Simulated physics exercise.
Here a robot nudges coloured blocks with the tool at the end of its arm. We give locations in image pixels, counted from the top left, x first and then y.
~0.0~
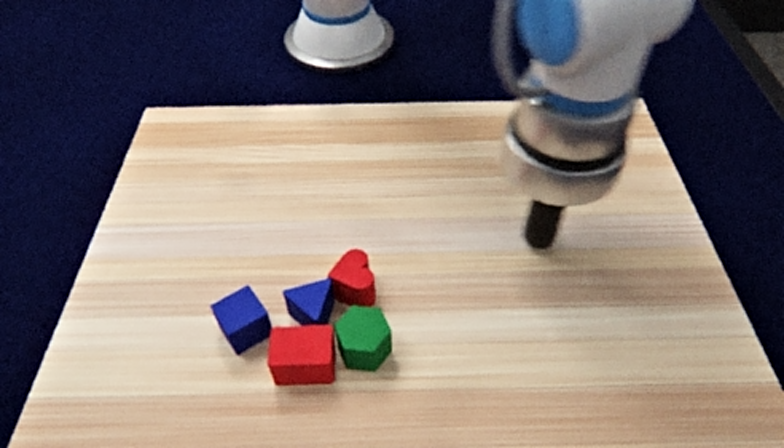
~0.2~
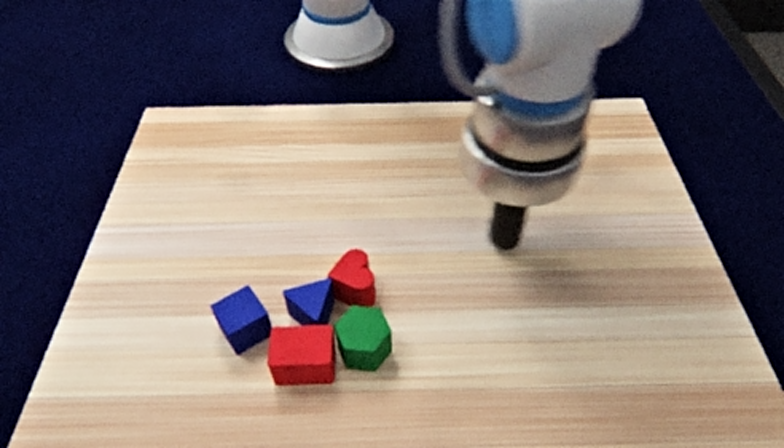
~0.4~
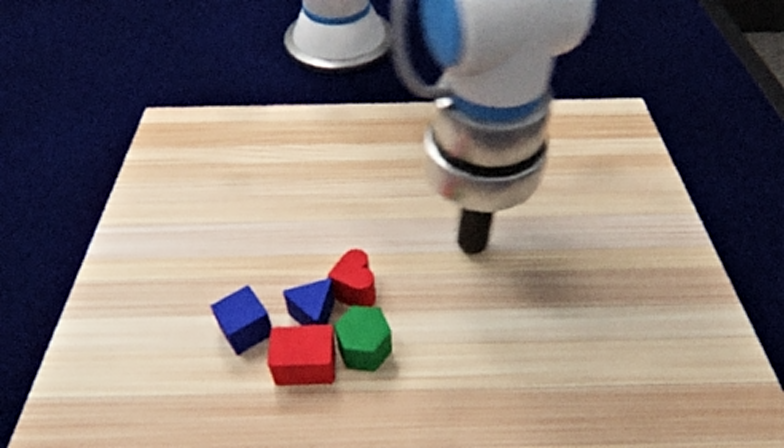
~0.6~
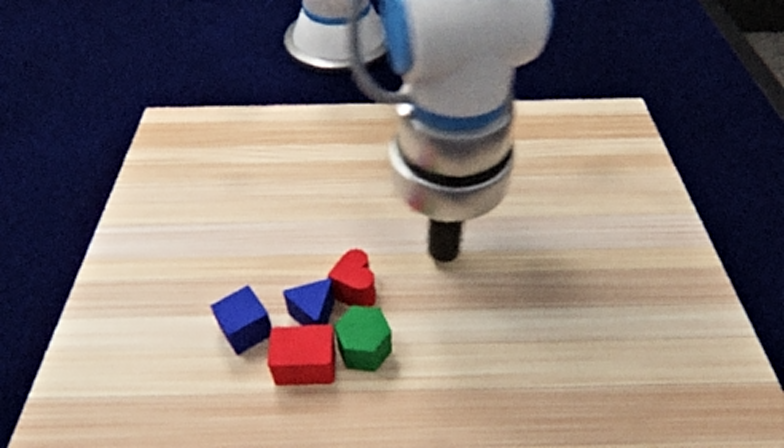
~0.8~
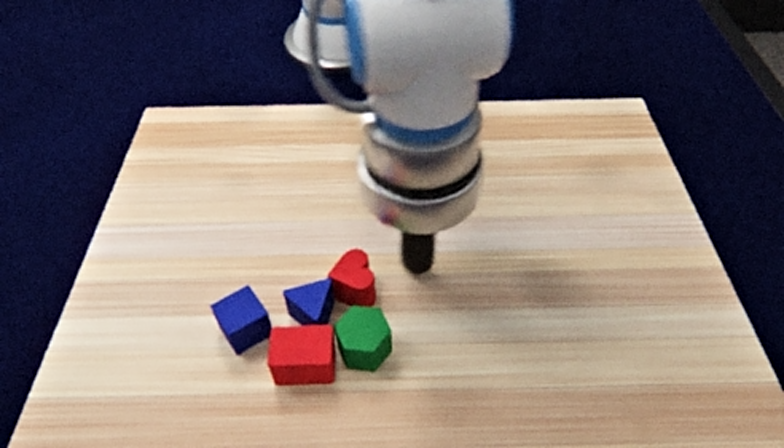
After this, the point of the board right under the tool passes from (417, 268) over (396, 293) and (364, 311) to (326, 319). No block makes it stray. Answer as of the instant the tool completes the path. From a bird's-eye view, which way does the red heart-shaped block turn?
Rotation: Clockwise.
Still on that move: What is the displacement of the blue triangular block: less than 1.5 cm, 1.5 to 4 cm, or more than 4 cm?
Between 1.5 and 4 cm.
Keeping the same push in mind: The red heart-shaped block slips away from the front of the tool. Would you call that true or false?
Verdict: True.
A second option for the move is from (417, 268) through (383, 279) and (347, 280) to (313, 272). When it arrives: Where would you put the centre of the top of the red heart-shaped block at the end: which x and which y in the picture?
The answer is (286, 272).
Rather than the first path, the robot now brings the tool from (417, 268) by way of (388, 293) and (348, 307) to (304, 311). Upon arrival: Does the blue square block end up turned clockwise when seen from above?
In short: Yes.
On the path given first. One third of the way, tool at (395, 286); nothing pushed yet.
Two thirds of the way, tool at (363, 304); blue triangular block at (303, 296), turned 25° anticlockwise; red heart-shaped block at (336, 271), turned 55° clockwise.
At the end, tool at (325, 312); blue square block at (228, 310); blue triangular block at (279, 295), turned 50° anticlockwise; red heart-shaped block at (320, 269), turned 95° clockwise; green hexagonal block unmoved.
